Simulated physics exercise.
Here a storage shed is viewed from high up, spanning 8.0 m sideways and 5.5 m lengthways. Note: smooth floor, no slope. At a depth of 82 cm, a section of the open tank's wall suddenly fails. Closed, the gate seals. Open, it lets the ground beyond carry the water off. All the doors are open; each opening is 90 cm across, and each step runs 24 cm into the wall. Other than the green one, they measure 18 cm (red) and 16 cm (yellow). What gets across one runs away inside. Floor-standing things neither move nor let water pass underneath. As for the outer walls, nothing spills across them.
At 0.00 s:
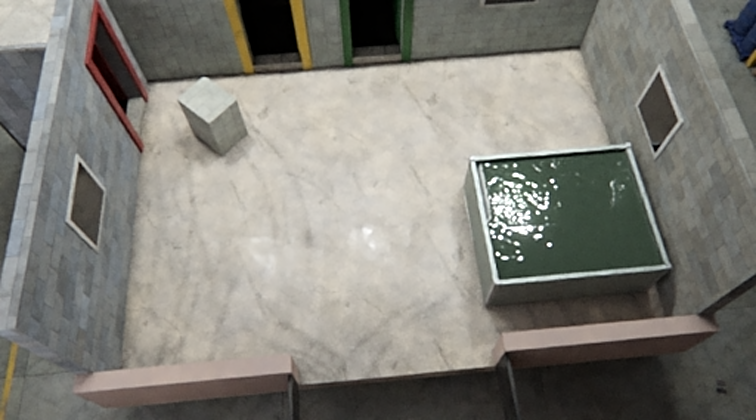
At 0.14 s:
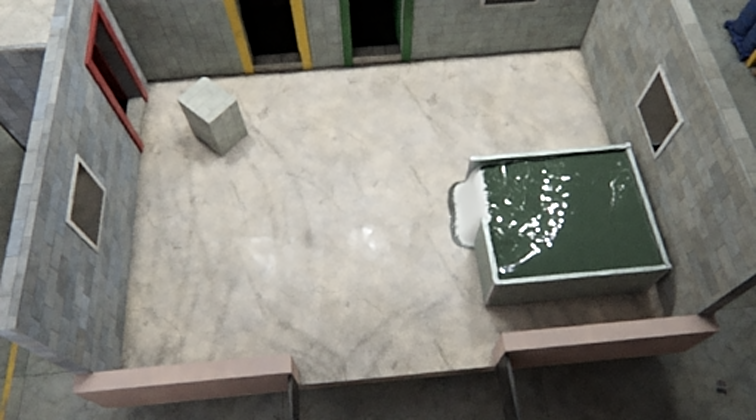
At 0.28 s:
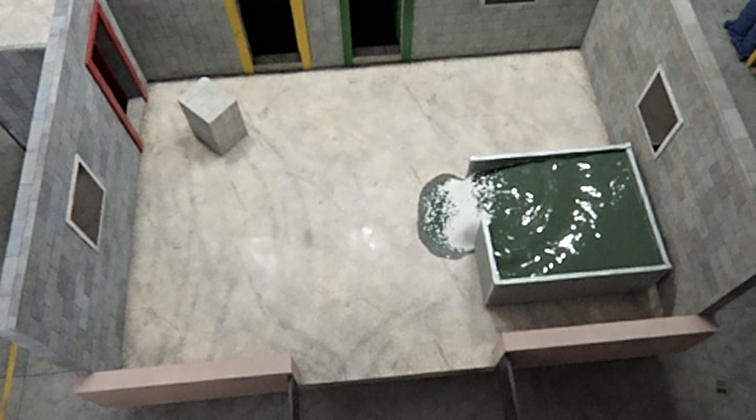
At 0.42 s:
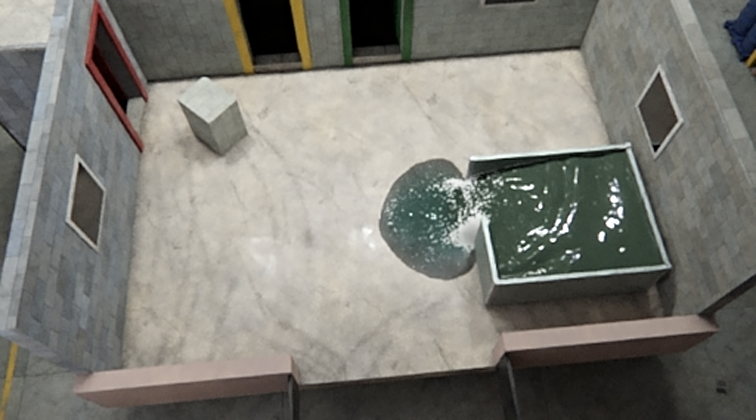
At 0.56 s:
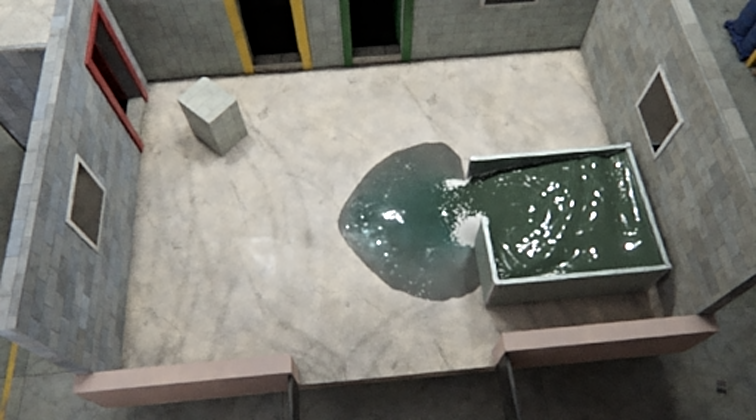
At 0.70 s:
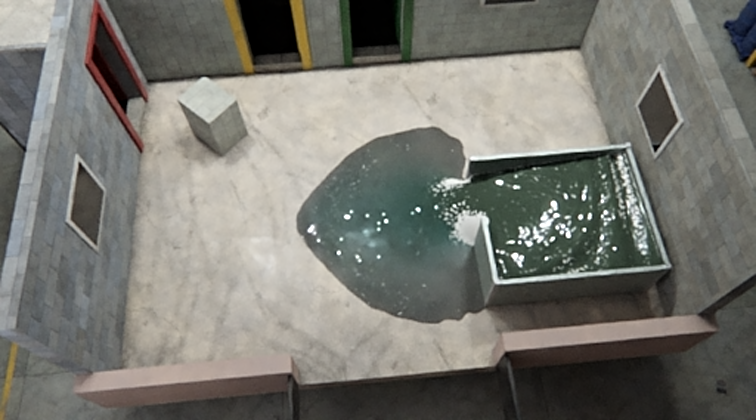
Green water pours through a gap in the tank's left side and spreads across the floor.
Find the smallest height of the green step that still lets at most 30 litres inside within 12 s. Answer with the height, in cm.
The smallest height is roughly 5 cm.
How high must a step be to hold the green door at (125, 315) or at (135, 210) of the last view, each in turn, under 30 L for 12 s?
Roughly 18 cm, then roughly 19 cm.
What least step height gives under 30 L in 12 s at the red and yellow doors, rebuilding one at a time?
You'd want some 17 cm at red and some 11.5 cm at yellow.
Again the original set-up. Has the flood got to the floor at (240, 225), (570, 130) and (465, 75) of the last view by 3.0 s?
Okay, in order that's got wet, stayed dry and finally stayed dry.
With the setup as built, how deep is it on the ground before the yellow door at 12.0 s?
About 8.0 cm.
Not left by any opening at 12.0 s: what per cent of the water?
Around 86 per cent of the water.
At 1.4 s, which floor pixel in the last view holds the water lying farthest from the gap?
The farthest wet point sits near (159, 204).
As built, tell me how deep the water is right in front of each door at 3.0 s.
Before red it's 18 cm, before yellow 13 cm, before green 6 cm.
After 1.4 s water covers 45 % of the floor, deepest (44 cm) near (459, 207); it has not reached the green door.
After 3.0 s water covers 65 % of the floor, deepest (34 cm) near (120, 385); 6 cm at the green door, 0 litres in over its 17 cm step.
After 12.0 s water covers 100 % of the floor, deepest (13 cm) near (608, 147); 8 cm at the green door, 0 litres in over its 17 cm step.
At the green door as built, the water arrived by 2.0 s and peaked near 9 cm at 8.2 s.
With a step of 4 cm, 50 litres would have come in within the 12 s; with 5.5 cm, 25 litres. So under 30 litres takes about 5 cm.
